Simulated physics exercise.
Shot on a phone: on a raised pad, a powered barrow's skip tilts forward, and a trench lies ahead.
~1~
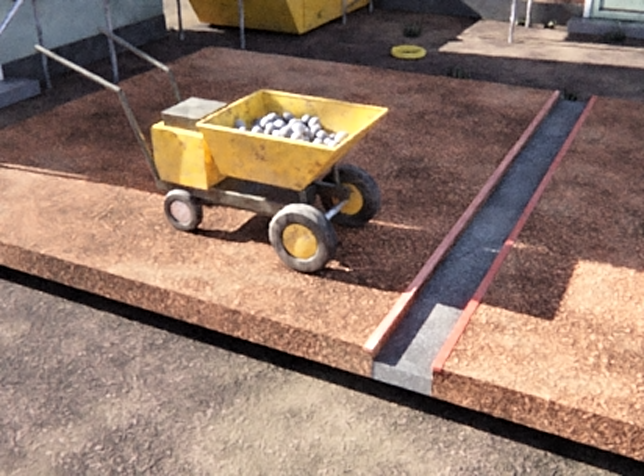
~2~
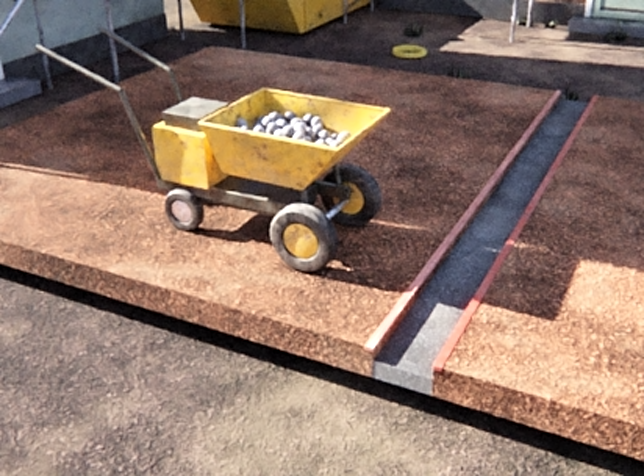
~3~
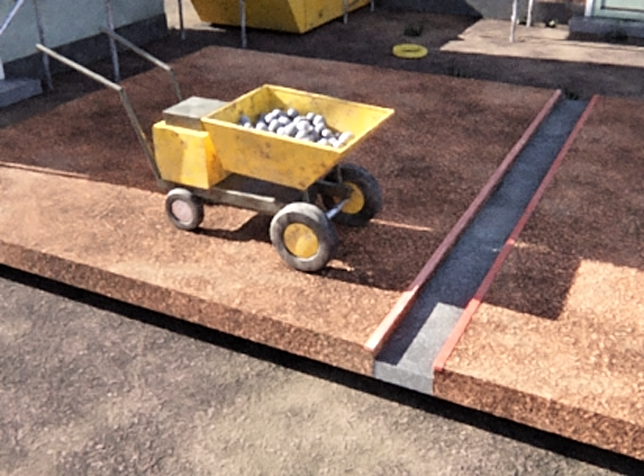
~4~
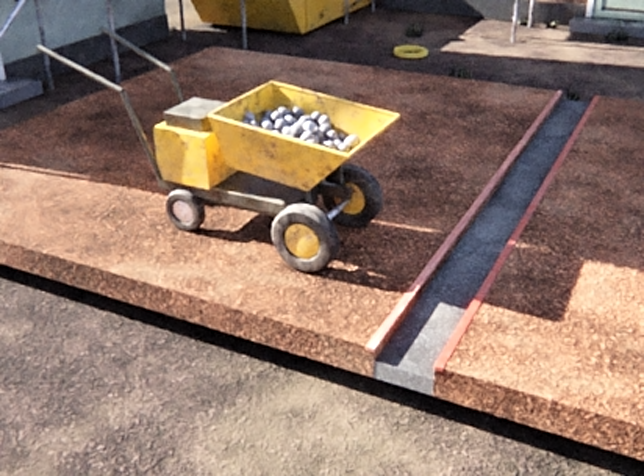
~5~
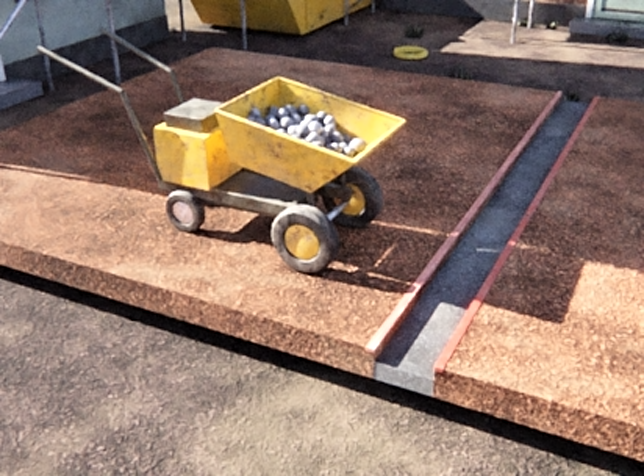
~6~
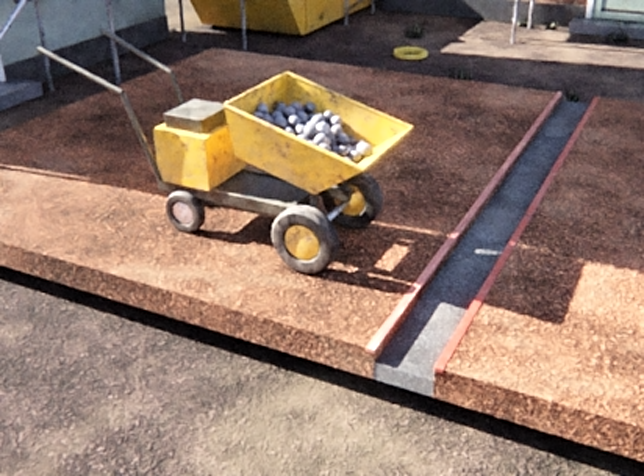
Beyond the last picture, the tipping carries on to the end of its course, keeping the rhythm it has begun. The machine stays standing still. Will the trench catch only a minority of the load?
No, it gets the larger part.
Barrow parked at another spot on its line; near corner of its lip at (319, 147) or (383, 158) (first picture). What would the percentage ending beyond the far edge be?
The first spot yields roughly 10 percent, the second roughly 70 percent.
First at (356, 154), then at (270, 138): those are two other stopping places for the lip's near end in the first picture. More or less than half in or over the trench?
Well, parked at the first spot it'd be past the halfway mark, and at the second it'd be short of the halfway mark.
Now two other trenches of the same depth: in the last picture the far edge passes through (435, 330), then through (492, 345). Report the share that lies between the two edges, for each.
The first try lands around 50 %, the second around 90 %.
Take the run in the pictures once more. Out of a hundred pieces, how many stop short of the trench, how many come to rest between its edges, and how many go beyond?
Short about 5 %, between about 80 %, beyond about 15 %.
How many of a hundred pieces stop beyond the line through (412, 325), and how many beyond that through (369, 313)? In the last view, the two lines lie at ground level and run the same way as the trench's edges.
Roughly 70 and 100 %.
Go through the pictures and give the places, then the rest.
In the first frame, lip of the skip (336, 150), level; top of the load (279, 137), round cobbles; first edge of the trench (390, 317); far edge (455, 335), the trench under half as wide as the skip, and shallow for its width.
In the second frame, lip of the skip (338, 150), level; top of the load (281, 136).
In the third frame, lip of the skip (342, 152), tipped barely; top of the load (284, 134).
In the fourth frame, lip of the skip (349, 156), tipped a little; top of the load (282, 125).
In the fifth frame, lip of the skip (356, 163), tipped a little; top of the load (273, 126).
In the sixth frame, lip of the skip (364, 170), tipped clearly; top of the load (280, 123); first edge of the trench (392, 318); far edge (458, 336).
Just after the last frame, skip tipped steeply; every one in the skip.
A moment on, skip tipped steeply; the larger part in the skip; about a tenth in or heaped over the trench; just a few falling.
Further on, skip tipped right over; about a tenth in the skip; just a few short of the trench; the larger part in or heaped over the trench; about a tenth beyond it.
When it is over, skip tipped right over; about a tenth short of the trench; the larger part in or heaped over the trench; about a tenth beyond it.
